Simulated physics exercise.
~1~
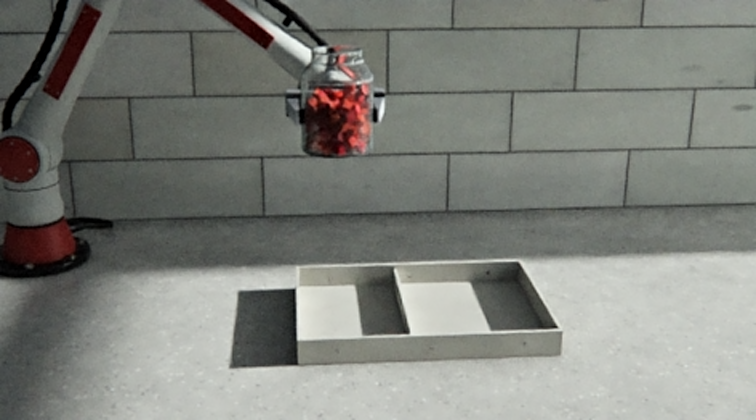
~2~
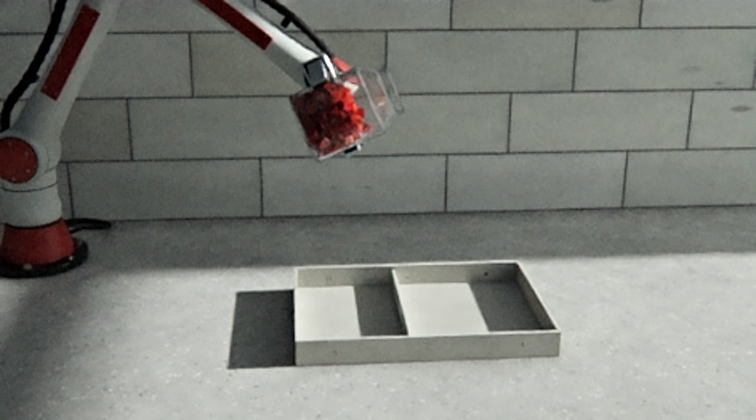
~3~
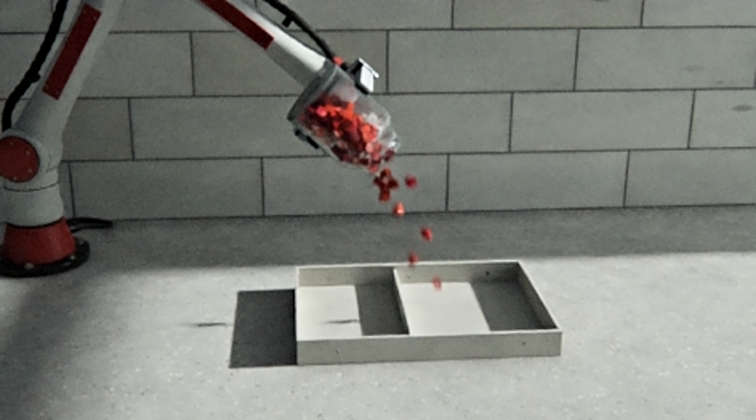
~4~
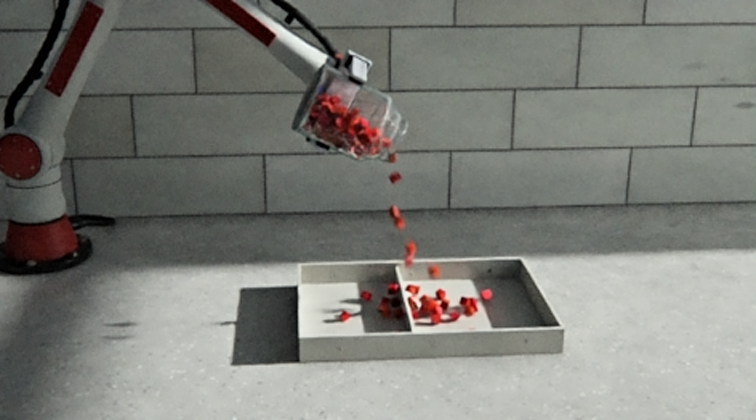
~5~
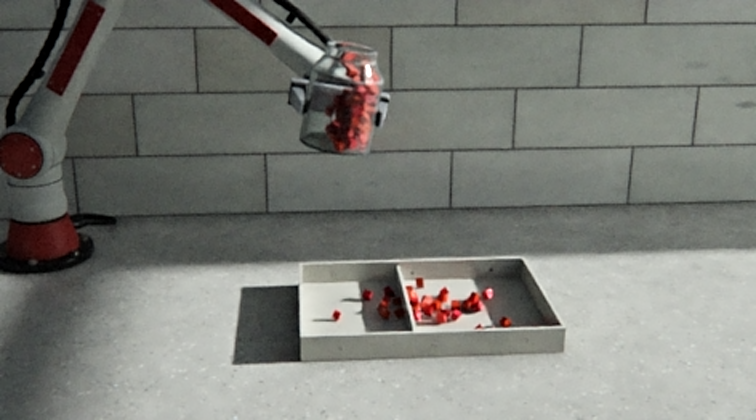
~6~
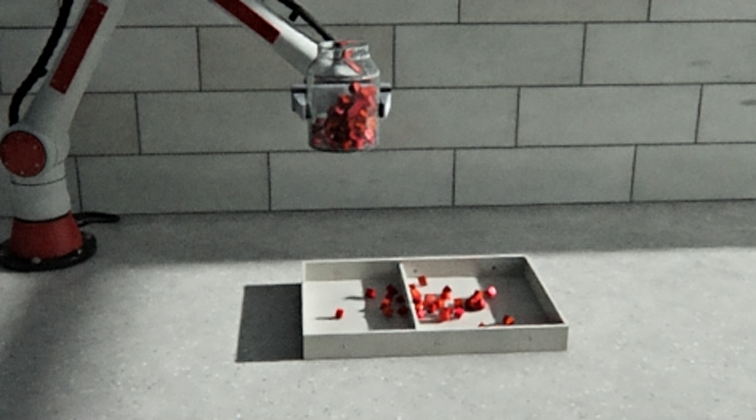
A white and red robot arm at the left holds a clear jar of red vegetable dice above a pale, two-part tray on a grey surface, before a grey block wall, seen from the front and slightly above. The arm tips the jar to the right until its mouth points downward. Dice tumble out in a thin stream, landing on both sides of the cross wall. The arm then swings the jar back upright, stopping the flow. Most dice remain inside, while a smaller share lies scattered in the tray, more in the right part than the left.
